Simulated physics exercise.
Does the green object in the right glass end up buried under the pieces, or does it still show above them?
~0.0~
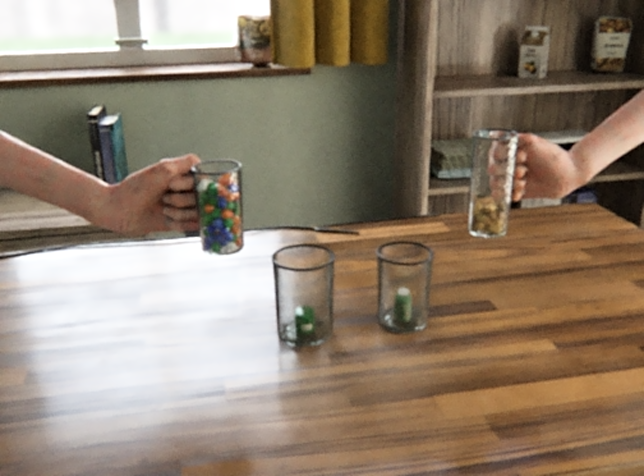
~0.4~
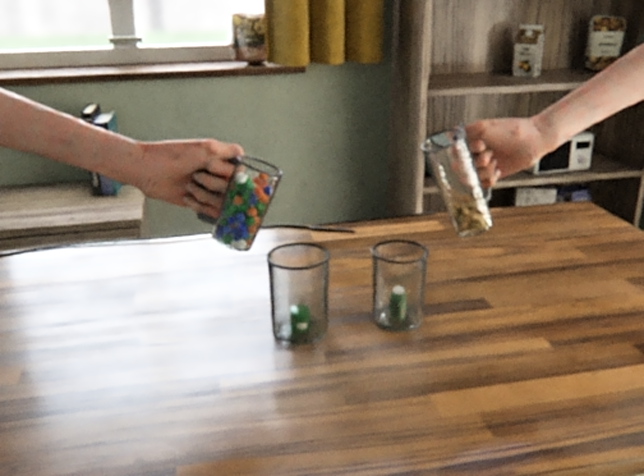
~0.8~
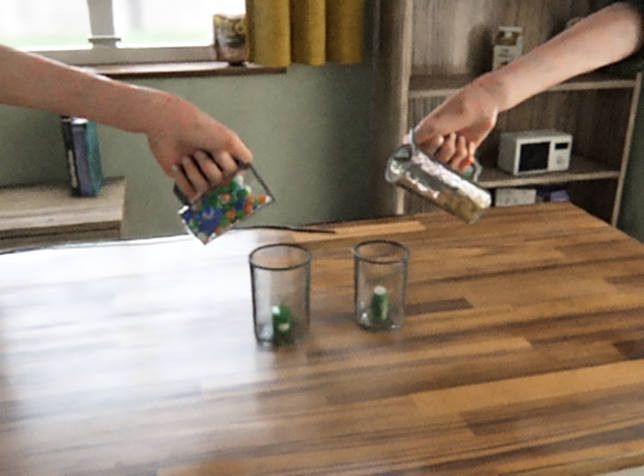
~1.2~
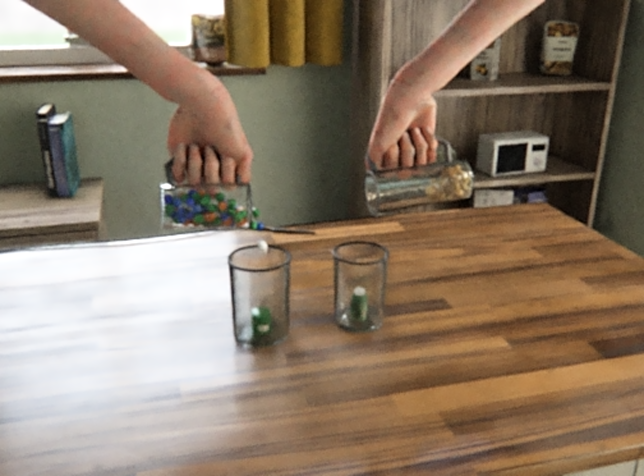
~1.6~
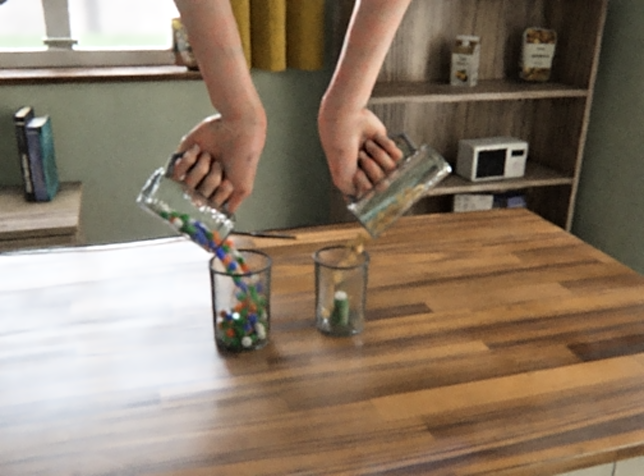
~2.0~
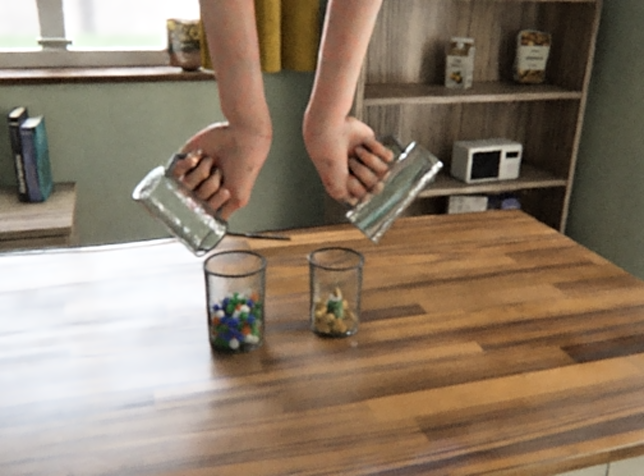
It still shows above the pile in the right glass, while the one in the left glass ends up hidden under the colourful pieces.
Two hands tip cups of small pieces into glasses, burying only the left green object.
